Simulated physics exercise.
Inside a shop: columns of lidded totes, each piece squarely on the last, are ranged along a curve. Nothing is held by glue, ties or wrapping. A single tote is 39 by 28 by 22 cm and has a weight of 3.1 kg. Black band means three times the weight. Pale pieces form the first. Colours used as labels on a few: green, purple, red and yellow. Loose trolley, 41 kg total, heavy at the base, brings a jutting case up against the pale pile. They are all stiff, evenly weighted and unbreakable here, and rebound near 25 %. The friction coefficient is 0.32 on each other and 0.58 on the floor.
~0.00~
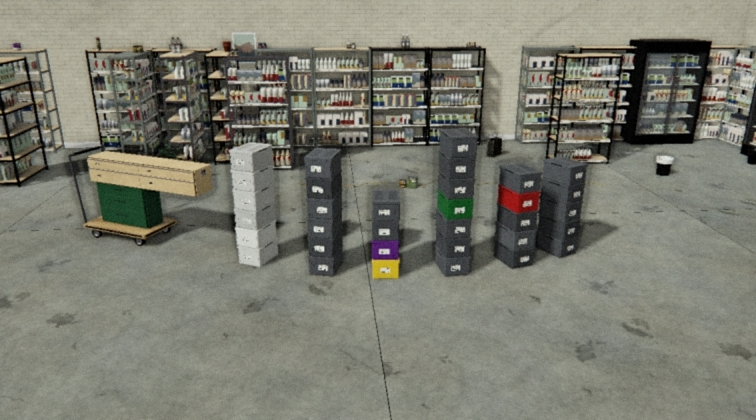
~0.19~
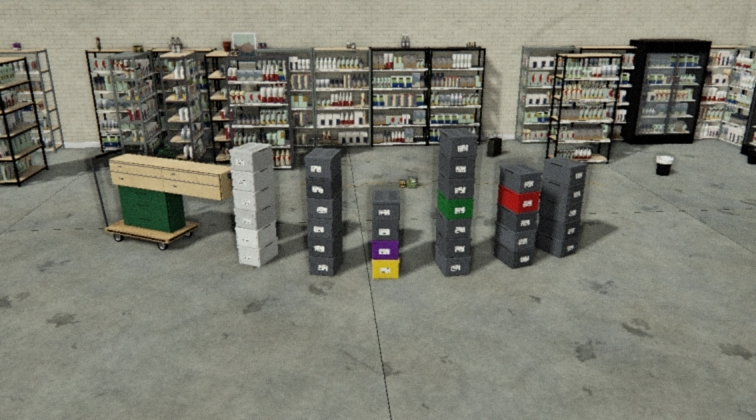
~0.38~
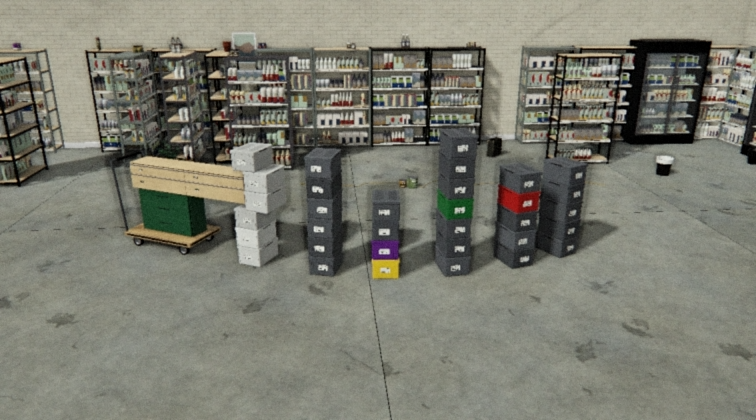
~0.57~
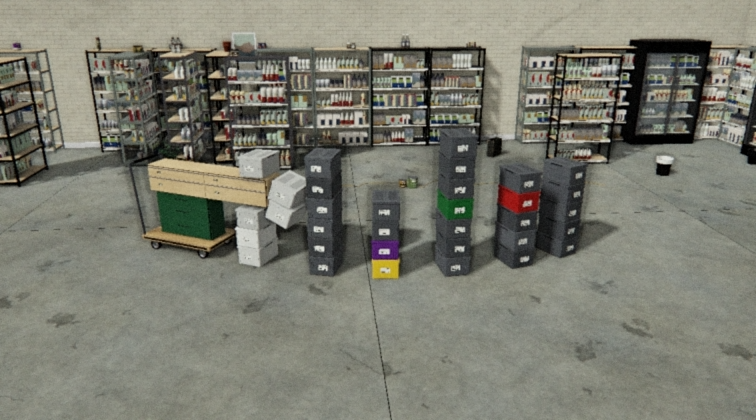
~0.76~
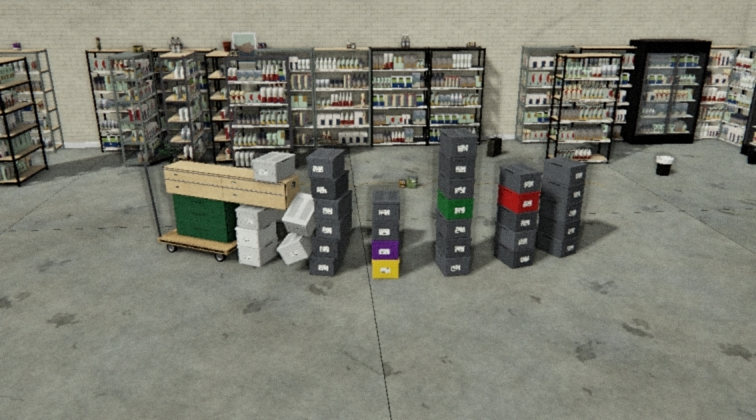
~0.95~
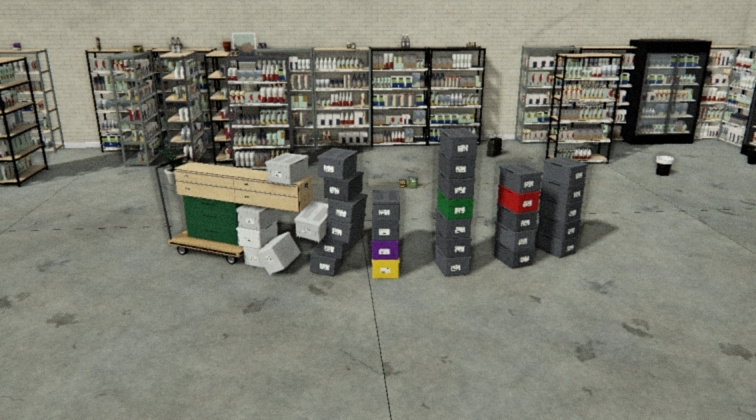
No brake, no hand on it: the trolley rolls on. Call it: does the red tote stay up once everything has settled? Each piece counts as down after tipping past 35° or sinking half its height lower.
Once settled, the red tote is down.
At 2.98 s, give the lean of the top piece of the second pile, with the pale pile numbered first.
Lean: Near 180° off upright.
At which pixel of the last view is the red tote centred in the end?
Look near (610, 247) in the last frame.
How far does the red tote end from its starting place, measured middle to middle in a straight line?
It ends some 120 cm from where it began.
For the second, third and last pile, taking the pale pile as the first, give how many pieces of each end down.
Tally - second: 5; third: 4; last: 5.
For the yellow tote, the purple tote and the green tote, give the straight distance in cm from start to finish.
Here yellow ends up 20 centimetres away, purple 40 centimetres and green 90 centimetres.
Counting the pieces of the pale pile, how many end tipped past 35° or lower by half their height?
2.
After 1.70 s, 2 of the pale pile down; 5 of the 27 other totes down; red tote unmoved; yellow tote 22° from how it stood.
After 2.98 s, 2 of the pale pile down; 15 of the 27 other totes down; red tote 11° from how it stood; yellow tote 52° from how it stood.
After 3.94 s, 2 of the pale pile down; 23 of the 27 other totes down; red tote 66° from how it stood, 49 cm lower; purple tote 53° from how it stood, 15 cm lower.
In the end (5.9 s), 2 of the pale pile down; 24 of the 27 other totes down; red tote on its side; green tote on its side; purple tote 53° from how it stood, 15 cm lower. From the last view, middles, red tote near (610, 247), green tote near (525, 263).
